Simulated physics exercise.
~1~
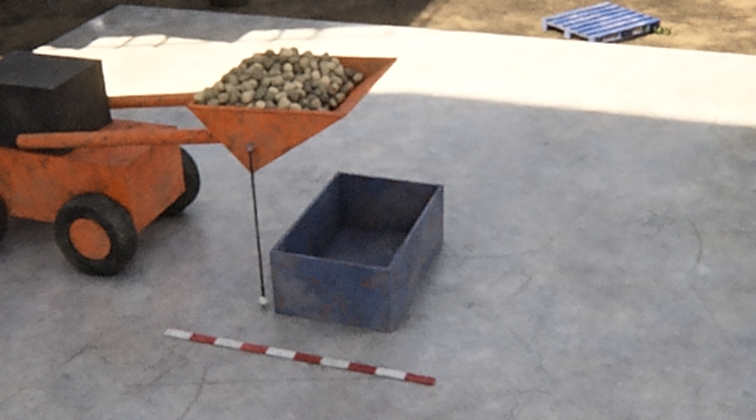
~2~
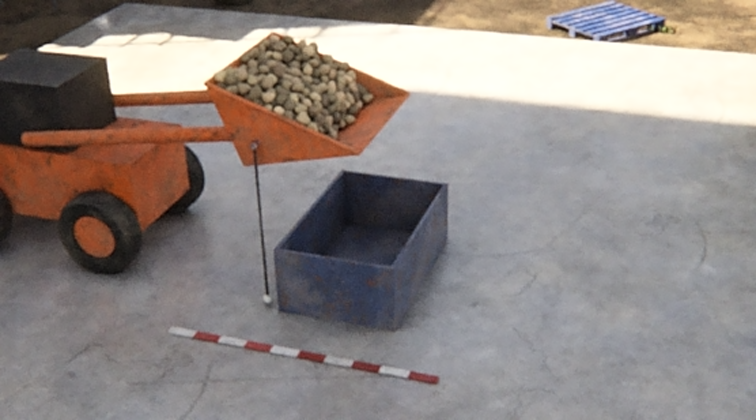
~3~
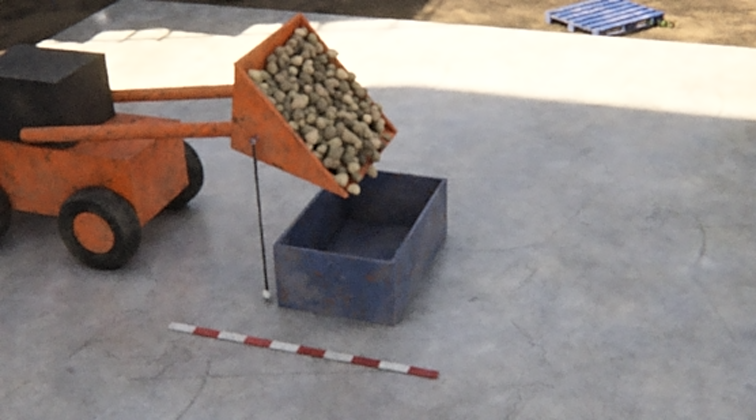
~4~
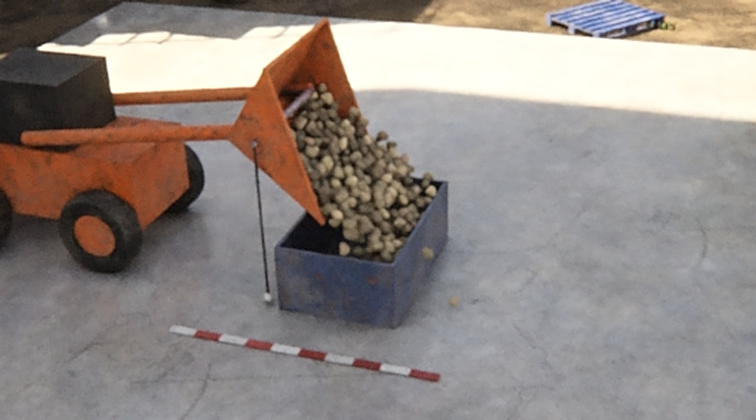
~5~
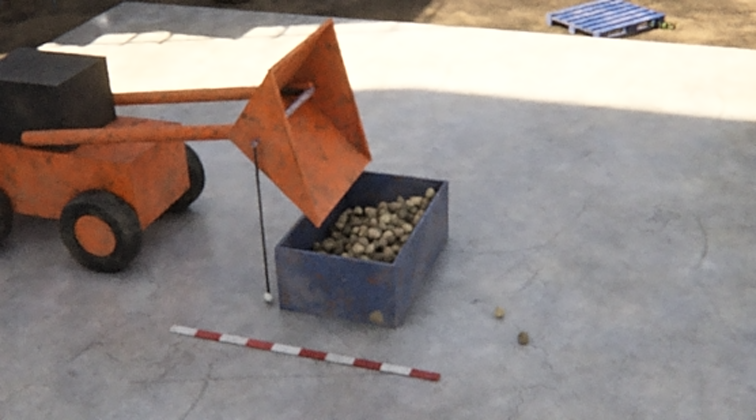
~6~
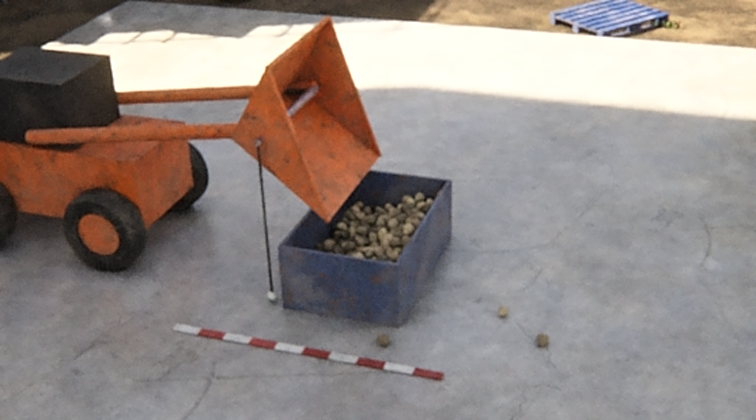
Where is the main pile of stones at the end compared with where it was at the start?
At the start the stones are heaped in the loader's raised orange bucket. By the end nearly all of them lie lower down and to the right, inside the blue bin.
